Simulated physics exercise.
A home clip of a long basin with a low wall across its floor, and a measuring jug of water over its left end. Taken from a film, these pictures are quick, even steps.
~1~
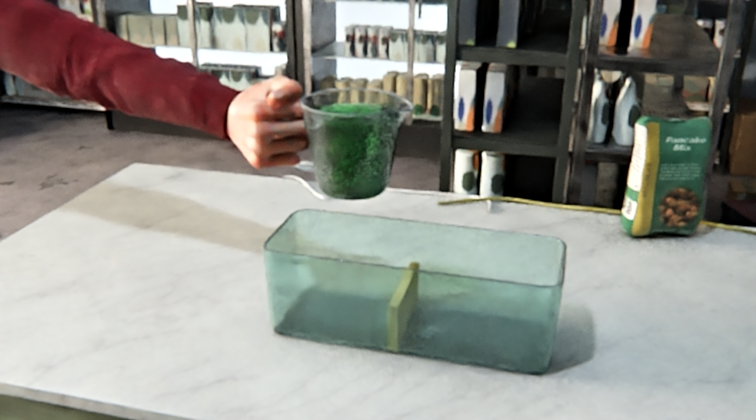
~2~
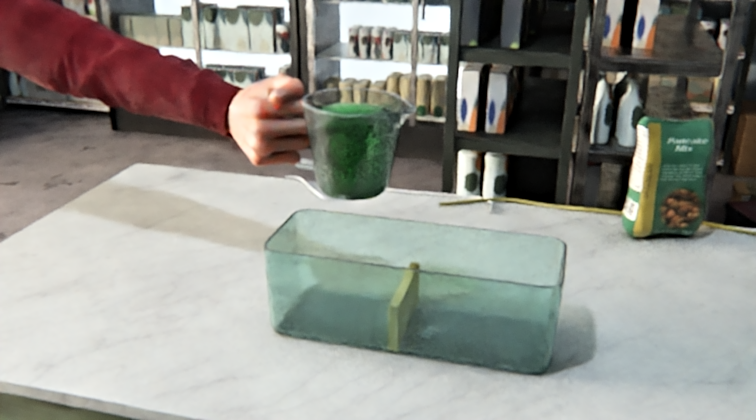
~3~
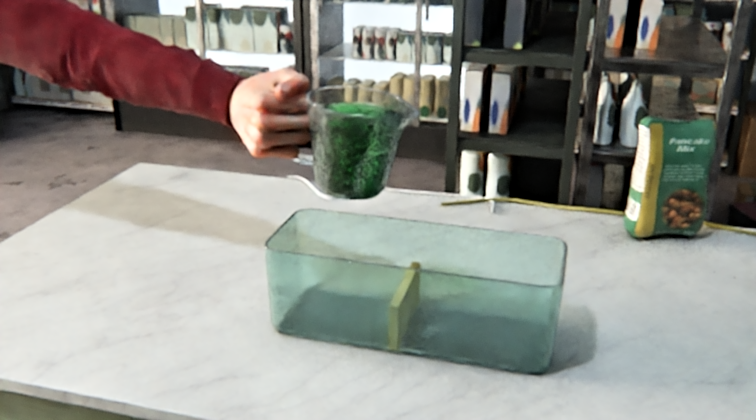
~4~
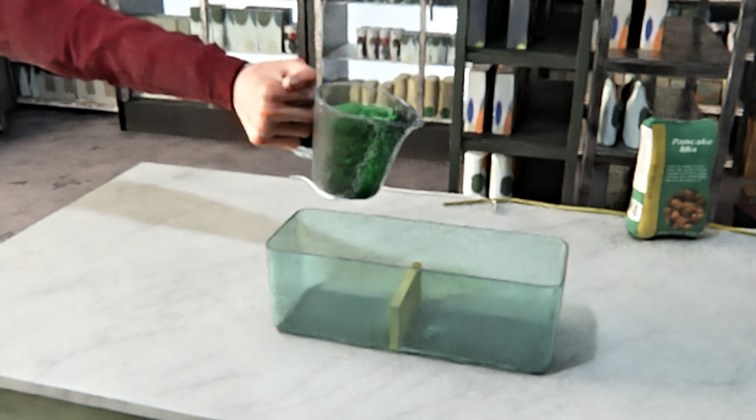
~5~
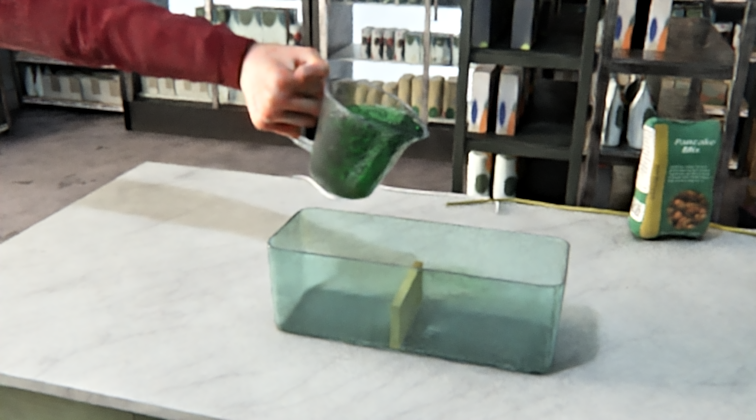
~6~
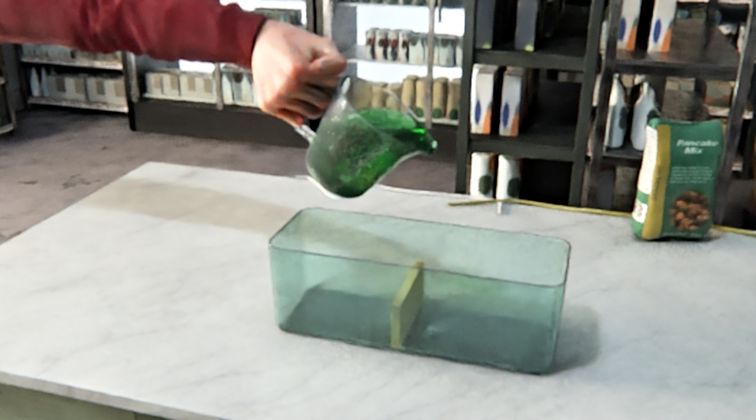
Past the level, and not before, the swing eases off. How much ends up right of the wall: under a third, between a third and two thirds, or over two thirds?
Over two thirds.
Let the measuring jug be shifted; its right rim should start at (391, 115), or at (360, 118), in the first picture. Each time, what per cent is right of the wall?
Close to 65 % for the first start and close to 25 % for the second.
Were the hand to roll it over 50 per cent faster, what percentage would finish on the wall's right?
Roughly 85 per cent ends up there.
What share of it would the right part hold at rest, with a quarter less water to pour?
85 %.
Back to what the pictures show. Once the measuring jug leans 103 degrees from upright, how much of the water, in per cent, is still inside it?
Remaining share, estimated: 35 %.
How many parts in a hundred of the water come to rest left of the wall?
About 10 per cent.
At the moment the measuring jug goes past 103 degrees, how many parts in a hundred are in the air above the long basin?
I'd put it near 25 per cent.
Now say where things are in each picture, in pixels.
Tilt 0°; pouring edge (414, 107); surface from (311, 110) to (401, 118); the long basin's rim runs from (279, 229) to (564, 264); the wall's top is at (405, 284), in the first frame.
Tilt 2°; pouring edge (415, 109); surface from (313, 109) to (402, 118), in the second frame.
Tilt 6°; pouring edge (419, 114); surface from (316, 108) to (404, 120), in the third frame.
Tilt 14°; pouring edge (424, 123); surface from (321, 108) to (412, 123), in the fourth frame.
Tilt 24°; pouring edge (428, 135); surface from (326, 113) to (423, 128), in the fifth frame.
Tilt 35°; pouring edge (430, 150); surface from (325, 121) to (425, 137); 3 per cent is over the edge, in the sixth frame.
A moment on, the measuring jug is tipped right over and 34 per cent is still to pour, 0 is left of the wall and 43 right of it.
Next, the measuring jug is tipped right over and 1 per cent is still to pour, 6 is left of the wall and 89 right of it.
Then the measuring jug is tipped right over and 0 per cent is still to pour, 9 is left of the wall and 90 right of it.
Later the measuring jug is tipped right over and 0 per cent is still to pour, 9 is left of the wall and 90 right of it.
At rest 9 per cent lies left of the wall, 90 right of it and 1 outside.
